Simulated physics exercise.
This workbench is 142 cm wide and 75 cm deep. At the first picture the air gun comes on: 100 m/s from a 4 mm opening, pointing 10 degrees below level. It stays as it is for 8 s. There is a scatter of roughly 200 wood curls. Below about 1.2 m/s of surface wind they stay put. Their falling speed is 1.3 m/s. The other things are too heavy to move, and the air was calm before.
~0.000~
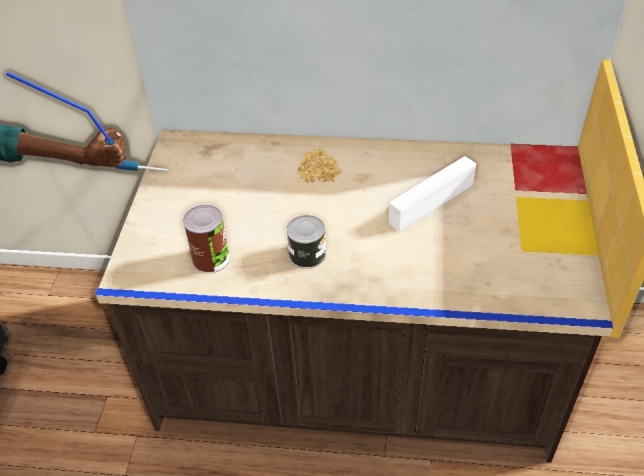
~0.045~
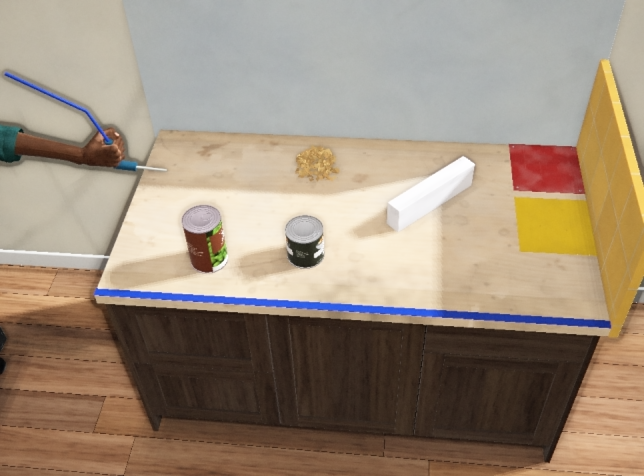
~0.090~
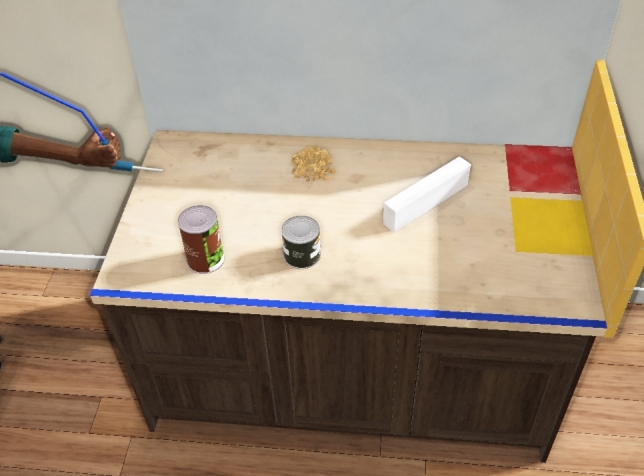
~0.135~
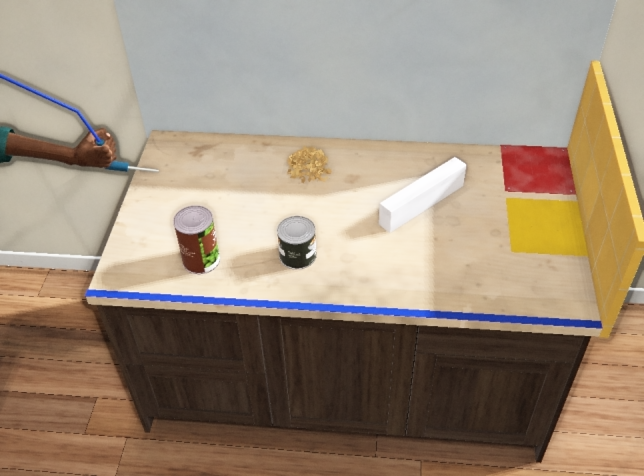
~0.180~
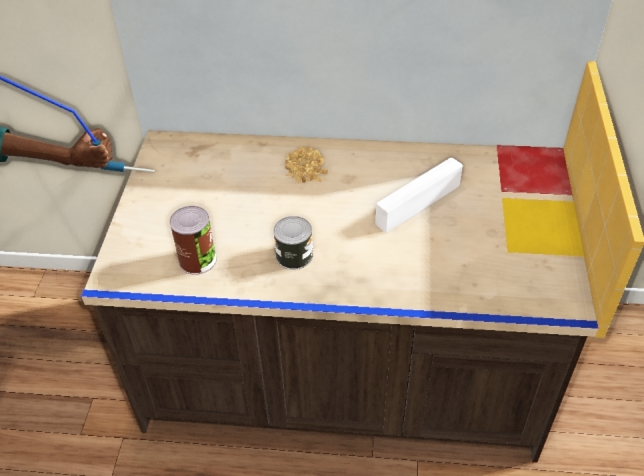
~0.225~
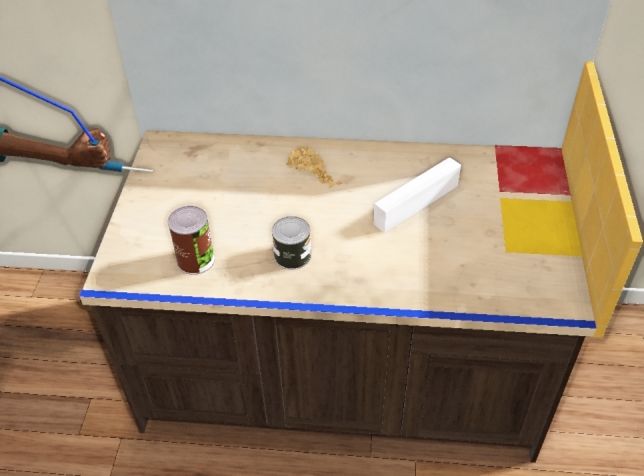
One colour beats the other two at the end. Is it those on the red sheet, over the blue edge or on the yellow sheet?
It is red that takes the most.
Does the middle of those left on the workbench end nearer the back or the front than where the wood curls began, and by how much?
Towards the back, some 15 cm.
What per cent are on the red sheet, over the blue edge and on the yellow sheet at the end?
About 70 % red, 15 % blue, 0 % yellow.
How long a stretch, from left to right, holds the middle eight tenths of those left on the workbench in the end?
About 10 cm.
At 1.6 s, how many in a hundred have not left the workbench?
About 100 %.
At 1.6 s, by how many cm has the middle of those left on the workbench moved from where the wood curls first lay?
About 80 cm.
After 1.6 s, 60 % are on the move or not yet settled, 4 % are on the yellow sheet, 86 % on the red sheet and 0 % over the blue edge; the middle of those still in play is near (546, 147).
After 2.6 s, 53 % are on the move or not yet settled, 5 % are on the yellow sheet, 74 % on the red sheet and 4 % over the blue edge; the middle of those still in play is near (546, 147).
After 4.4 s, 41 % are on the move or not yet settled, 1 % are on the yellow sheet, 70 % on the red sheet and 11 % over the blue edge; the middle of those still in play is near (548, 142).
After 8.0 s, at the end, 0 % are on the yellow sheet, 67 % on the red sheet and 16 % over the blue edge; the middle of those still in play is near (546, 141).
